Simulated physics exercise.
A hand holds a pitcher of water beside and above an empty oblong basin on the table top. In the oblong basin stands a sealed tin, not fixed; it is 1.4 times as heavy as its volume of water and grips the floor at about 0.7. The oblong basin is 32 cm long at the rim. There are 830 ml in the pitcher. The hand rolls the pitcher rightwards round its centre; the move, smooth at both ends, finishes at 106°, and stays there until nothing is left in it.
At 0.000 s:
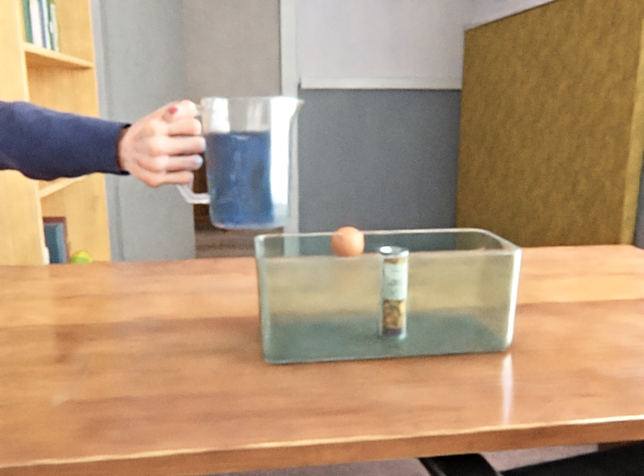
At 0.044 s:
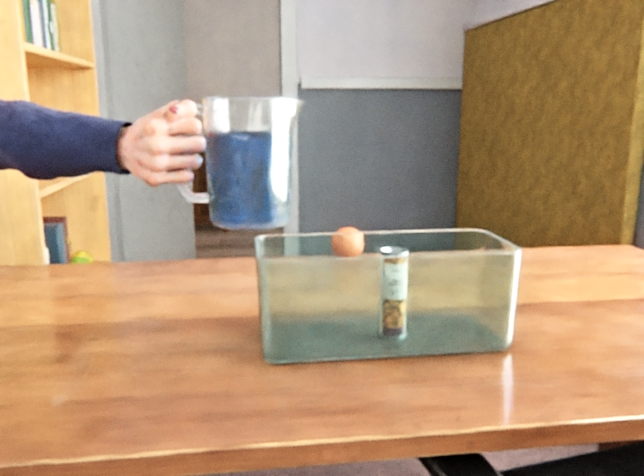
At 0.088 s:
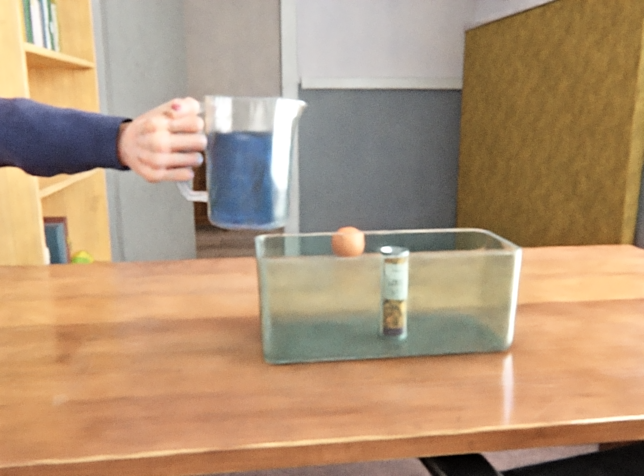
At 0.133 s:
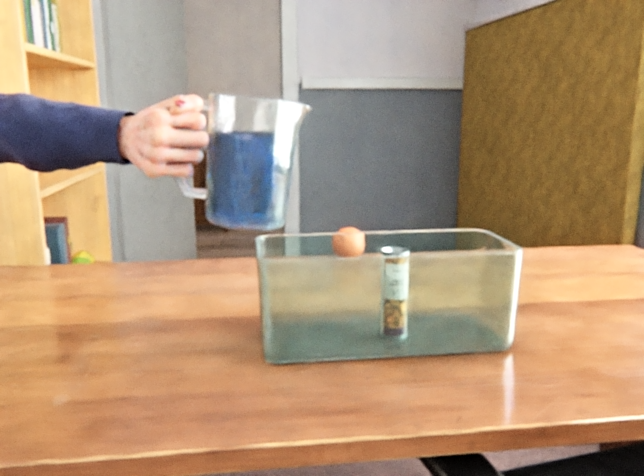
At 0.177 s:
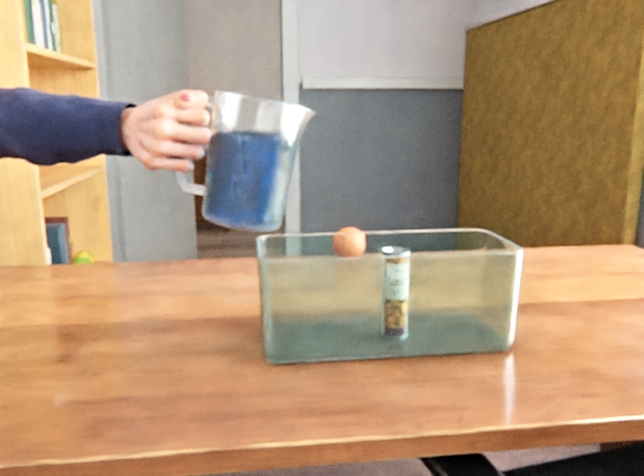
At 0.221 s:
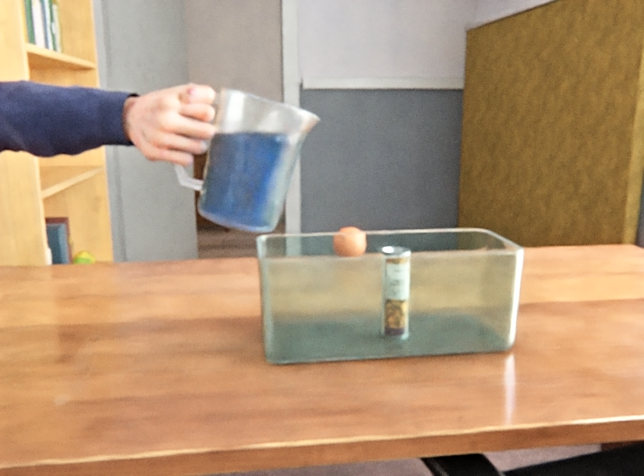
A hand slowly tilting a clear pitcher of blue water rightwards above a glass basin with a tin and an orange ball.
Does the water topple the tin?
The tin keeps standing.
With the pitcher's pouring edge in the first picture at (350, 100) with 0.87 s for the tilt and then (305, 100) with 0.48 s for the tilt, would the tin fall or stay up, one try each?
First it topples; then it stays up.
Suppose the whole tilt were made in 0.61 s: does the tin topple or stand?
Then it stays up.
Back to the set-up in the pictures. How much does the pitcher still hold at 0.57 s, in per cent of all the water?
About 88 per cent.
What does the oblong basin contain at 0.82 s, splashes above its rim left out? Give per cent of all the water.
About 50 per cent.
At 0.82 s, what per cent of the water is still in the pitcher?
Some 34 per cent.
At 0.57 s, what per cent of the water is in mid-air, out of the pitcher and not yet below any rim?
Near 10 in a hundred.
By 0.57 s the tilt is 77° and 87 per cent is still to pour; the tin stands where it began.
By 0.82 s the tilt is 105° and 35 per cent is still to pour; the tin stands where it began.
By 1.08 s the tilt is 106° and 4 per cent is still to pour; the tin stands where it began.
By 1.37 s the tilt is 106° and 0 per cent is still to pour; the tin stands where it began.
At rest the tin stands where it began.
